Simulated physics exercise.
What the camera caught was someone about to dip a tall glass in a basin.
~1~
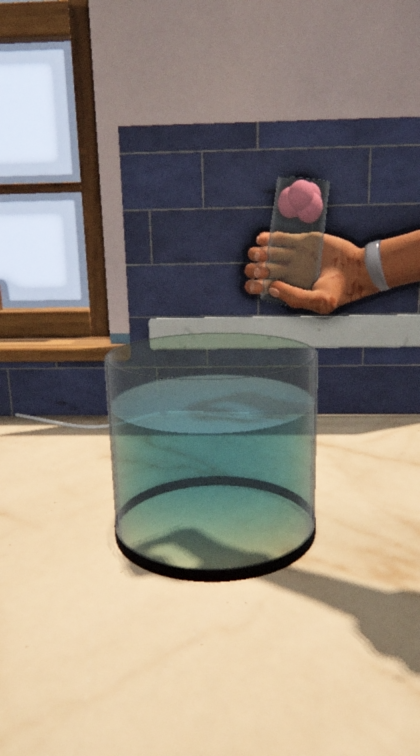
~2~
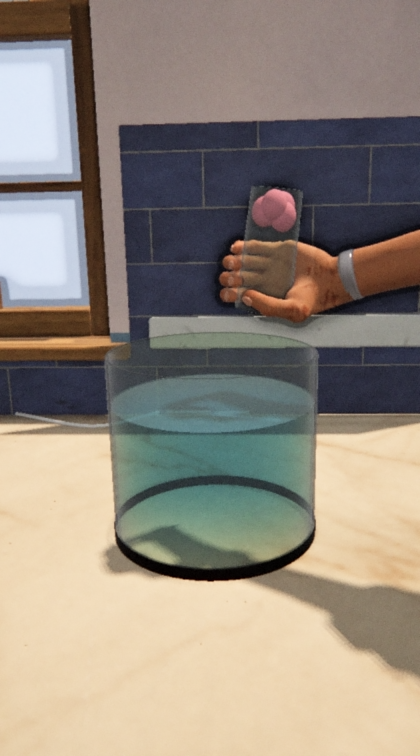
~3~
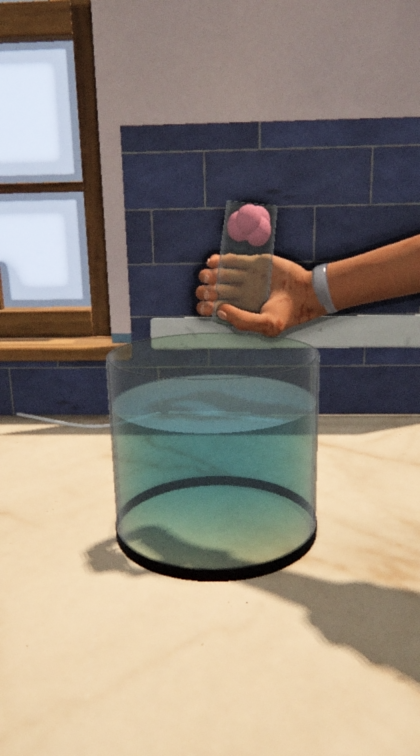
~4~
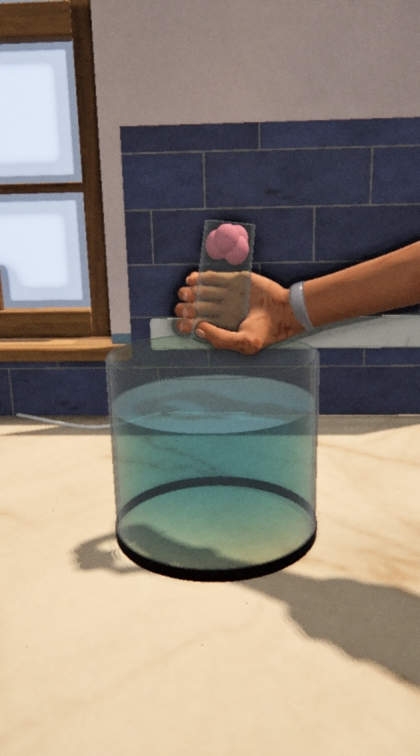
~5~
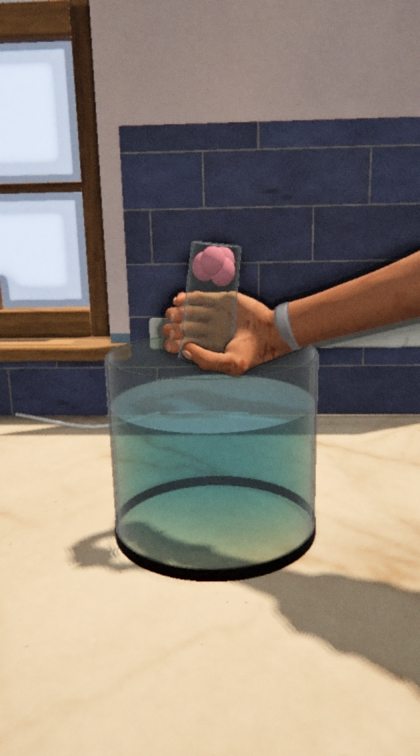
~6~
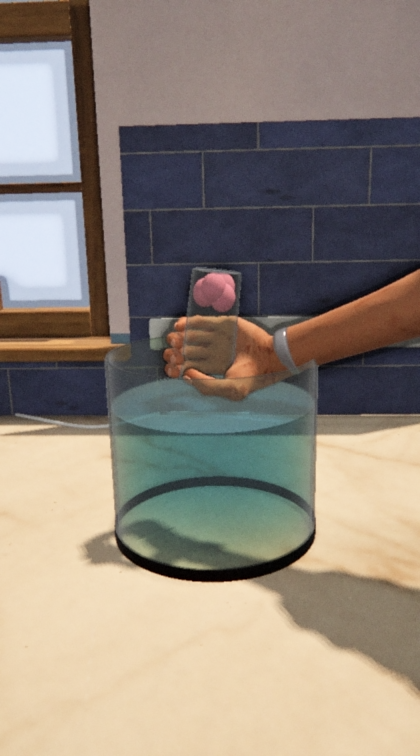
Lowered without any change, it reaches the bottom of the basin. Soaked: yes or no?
No, not soaked.
Shortly, the tall glass enters the water.
Then, air is trapped inside and holds the level down.
At the finish, the tall glass is under, still full of air, and the scrap of cloth is dry.
